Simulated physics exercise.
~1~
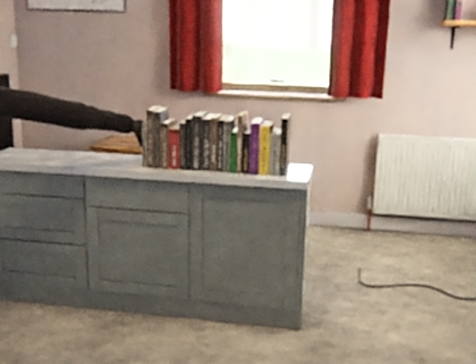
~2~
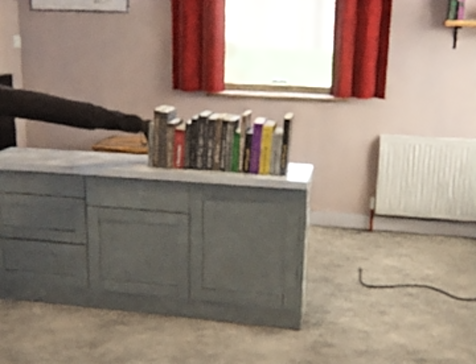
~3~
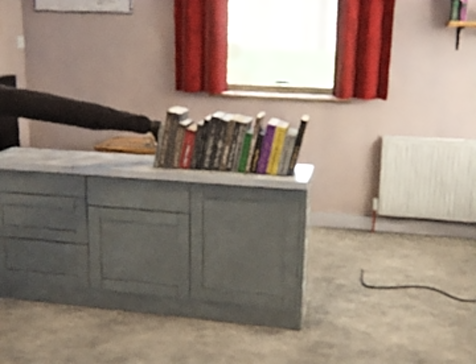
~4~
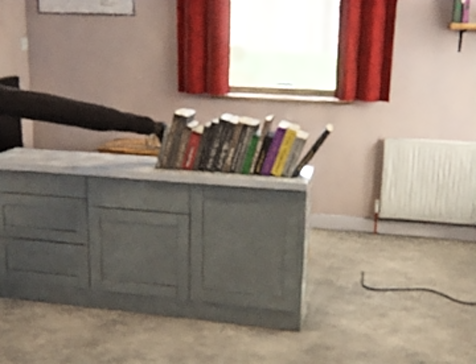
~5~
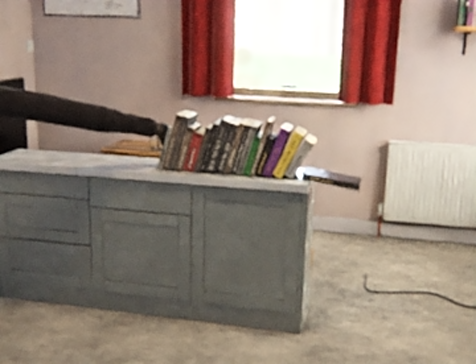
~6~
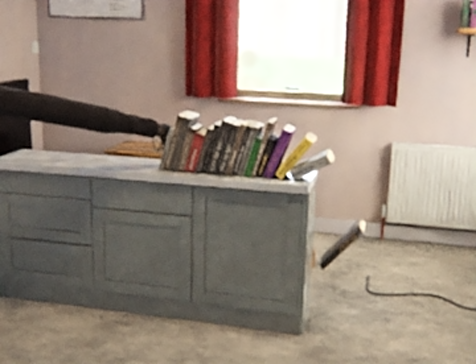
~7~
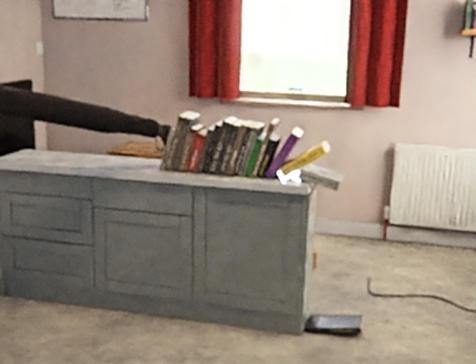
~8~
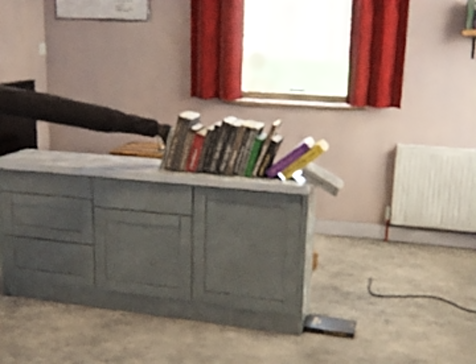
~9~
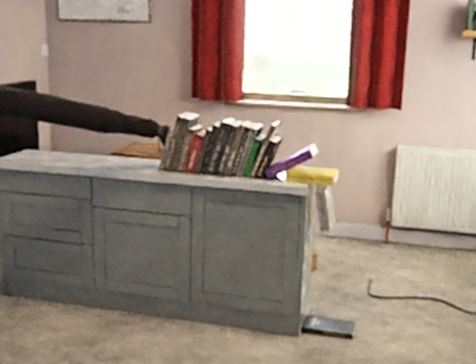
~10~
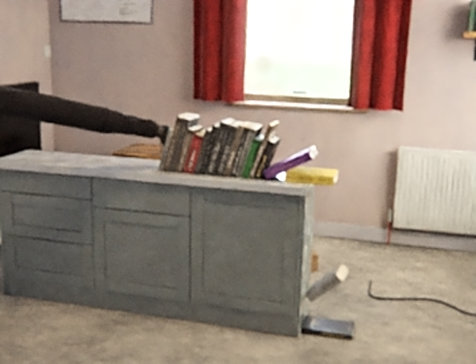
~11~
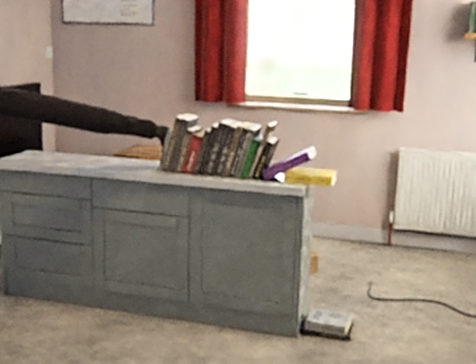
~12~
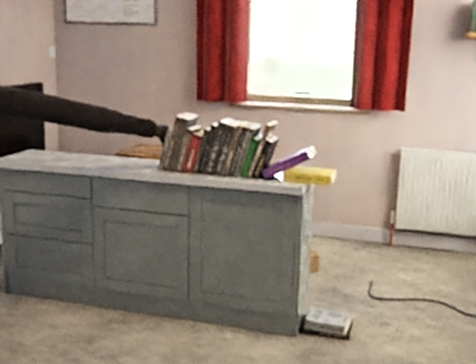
Arm pushing a row of books right along a grey cabinet, two dropping off the end, the rest left leaning or toppled.
